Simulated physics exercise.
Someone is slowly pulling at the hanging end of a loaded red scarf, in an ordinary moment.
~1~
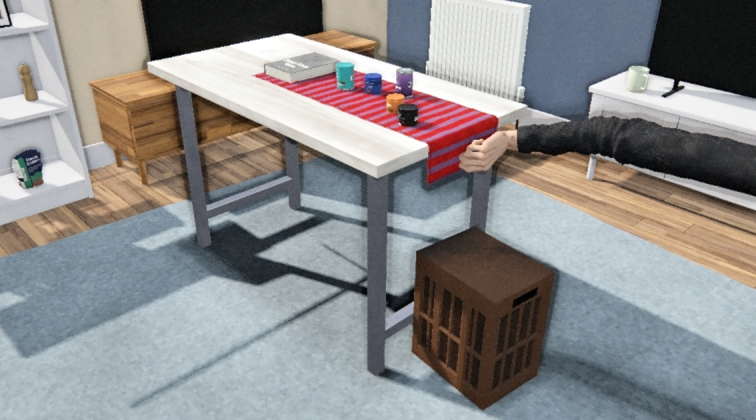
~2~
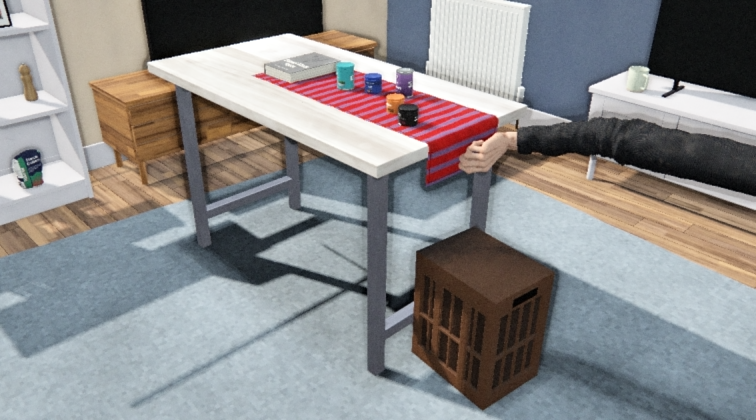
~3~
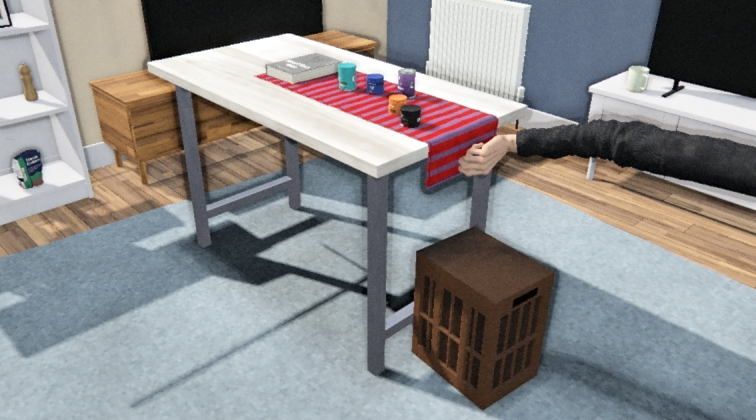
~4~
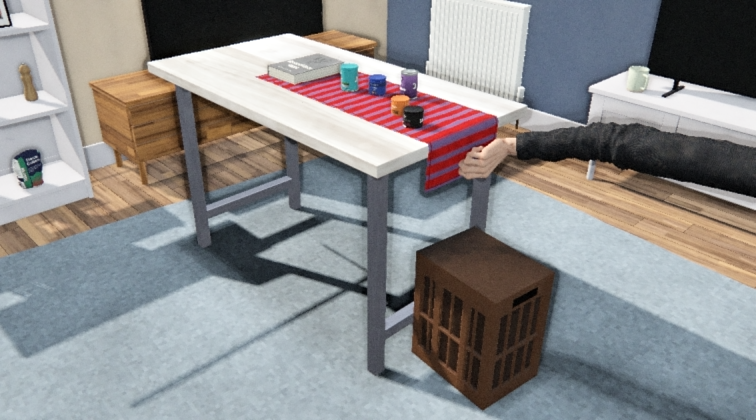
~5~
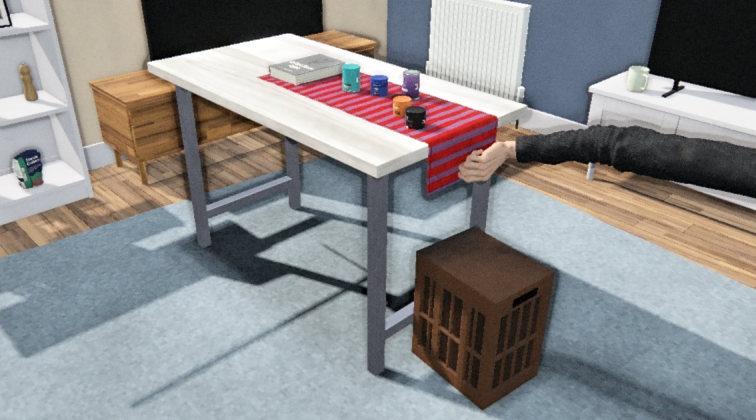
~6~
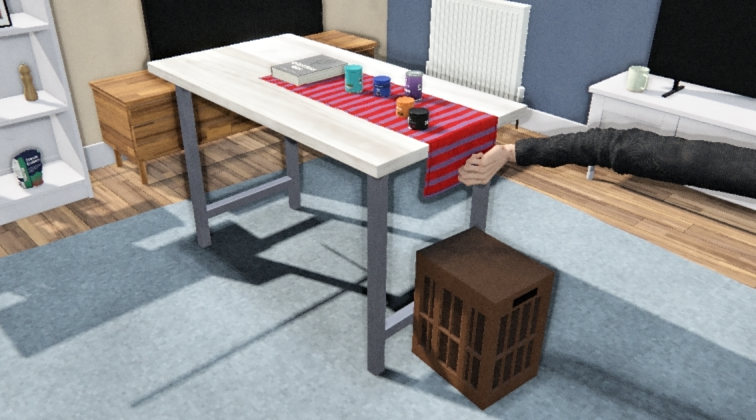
The clip shows a hand at the right slowly pulling down the hanging end of a red striped cloth on a white table, as the book and five small colourful containers on it shift slightly toward the hand.
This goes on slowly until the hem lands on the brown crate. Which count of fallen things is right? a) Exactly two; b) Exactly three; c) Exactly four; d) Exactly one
Answer: A.
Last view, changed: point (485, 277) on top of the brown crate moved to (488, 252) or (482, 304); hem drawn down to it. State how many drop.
1 and 3.
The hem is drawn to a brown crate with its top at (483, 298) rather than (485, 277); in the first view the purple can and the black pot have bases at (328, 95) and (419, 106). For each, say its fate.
Purple can: Still up. Black pot: Off.
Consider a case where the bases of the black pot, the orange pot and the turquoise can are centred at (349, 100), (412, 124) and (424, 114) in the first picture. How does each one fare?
The black pot ends up on top, the orange pot ends up off and the turquoise can ends up off.
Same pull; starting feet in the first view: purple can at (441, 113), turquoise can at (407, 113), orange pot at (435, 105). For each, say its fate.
Here's how it goes: The purple can leaves the top, the turquoise can leaves the top and the orange pot leaves the top.
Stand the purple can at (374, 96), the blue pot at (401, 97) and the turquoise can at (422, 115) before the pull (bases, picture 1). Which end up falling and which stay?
Outcome: Purple can stays aboard, blue pot stays aboard, turquoise can falls away.
Soon after, hem near (460, 207); all still up.
Then, hem on the crate; black pot and orange pot gone.
At rest, hem on the crate; black pot and orange pot gone. The answer is two.
